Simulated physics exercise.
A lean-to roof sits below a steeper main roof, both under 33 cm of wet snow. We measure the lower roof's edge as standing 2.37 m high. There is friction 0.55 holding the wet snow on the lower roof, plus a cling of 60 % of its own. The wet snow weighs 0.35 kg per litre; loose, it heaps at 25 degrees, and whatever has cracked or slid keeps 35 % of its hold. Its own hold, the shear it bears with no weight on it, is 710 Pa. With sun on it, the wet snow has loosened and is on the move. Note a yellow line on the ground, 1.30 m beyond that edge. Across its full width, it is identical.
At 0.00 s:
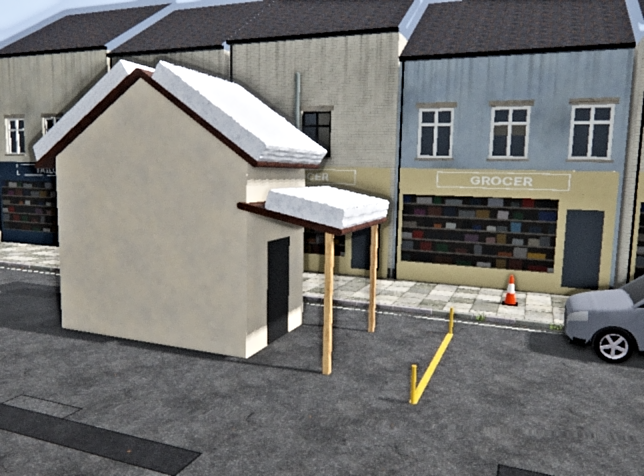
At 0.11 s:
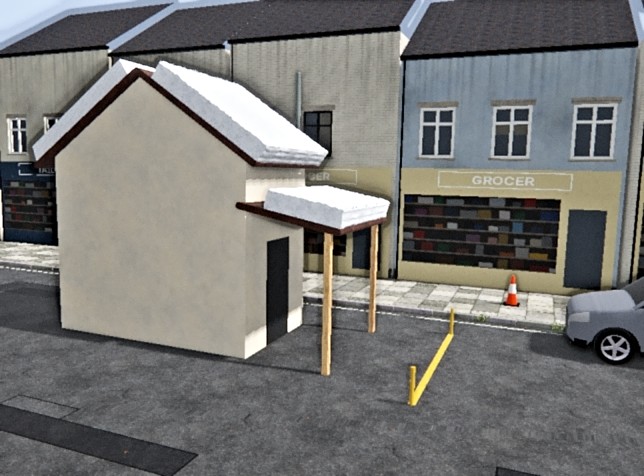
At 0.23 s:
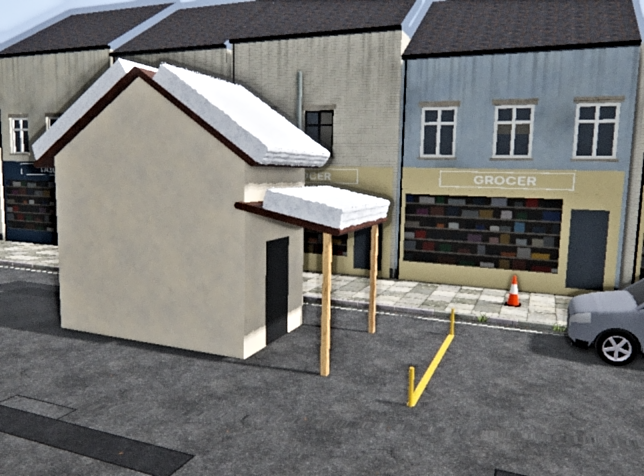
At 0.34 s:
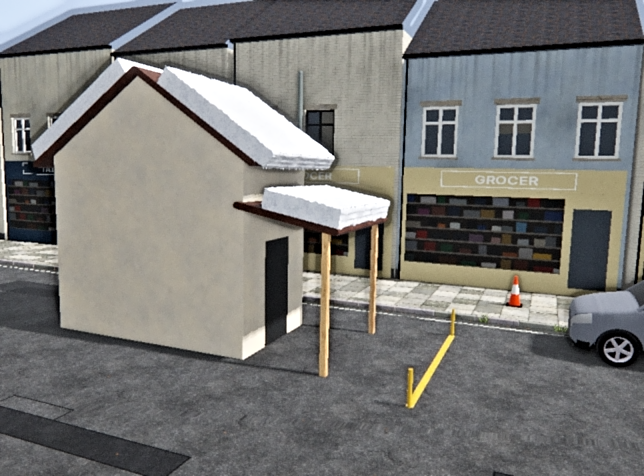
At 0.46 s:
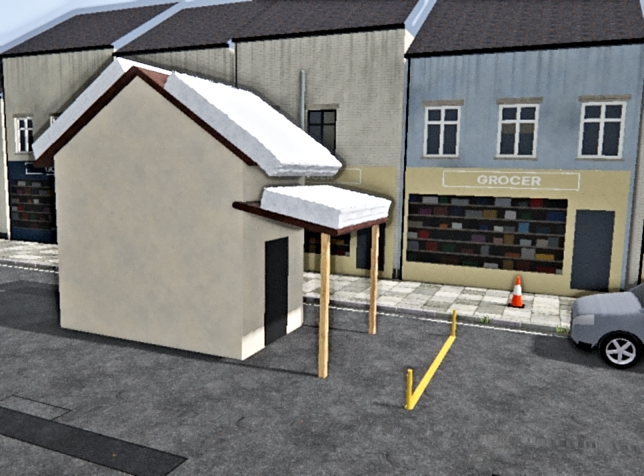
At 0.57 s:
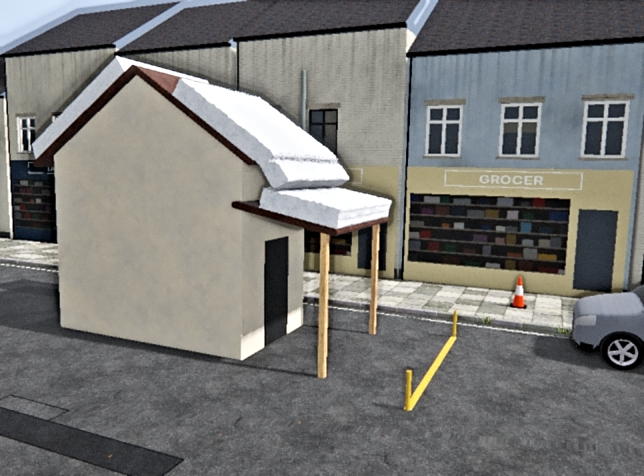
A small building's snow slab slides down its main roof toward the lower roof, then cracks.
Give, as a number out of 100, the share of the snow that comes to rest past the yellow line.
28 out of 100.
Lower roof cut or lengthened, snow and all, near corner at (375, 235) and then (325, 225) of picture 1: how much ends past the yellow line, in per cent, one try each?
I'd expect around 16 percent the first time and around 40 percent the second.
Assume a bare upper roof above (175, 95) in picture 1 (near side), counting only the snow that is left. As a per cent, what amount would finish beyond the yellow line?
I'd say close to 16 percent.
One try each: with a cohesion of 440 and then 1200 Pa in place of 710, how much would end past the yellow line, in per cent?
35 in a hundred, followed by 18 in a hundred.
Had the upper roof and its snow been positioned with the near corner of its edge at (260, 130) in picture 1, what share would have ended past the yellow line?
Result: Near 50 %.
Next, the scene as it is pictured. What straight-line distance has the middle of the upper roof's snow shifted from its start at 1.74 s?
Straight-line shift: Around 3.6 m.
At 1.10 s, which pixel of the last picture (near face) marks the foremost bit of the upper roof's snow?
You'll find it close to (353, 205).
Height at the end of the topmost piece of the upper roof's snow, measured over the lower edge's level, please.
Roughly 0.7 m.
After 1.10 s, none is below the lower edge and 0 % is past the line.
After 1.74 s, 37 % is below the lower edge and 6 % is past the line.
After 2.37 s, 60 % is below the lower edge and 28 % is past the line.
After 3.00 s, 61 % is below the lower edge and 28 % is past the line.
After 3.30 s, 61 % is below the lower edge and 28 % is past the line.
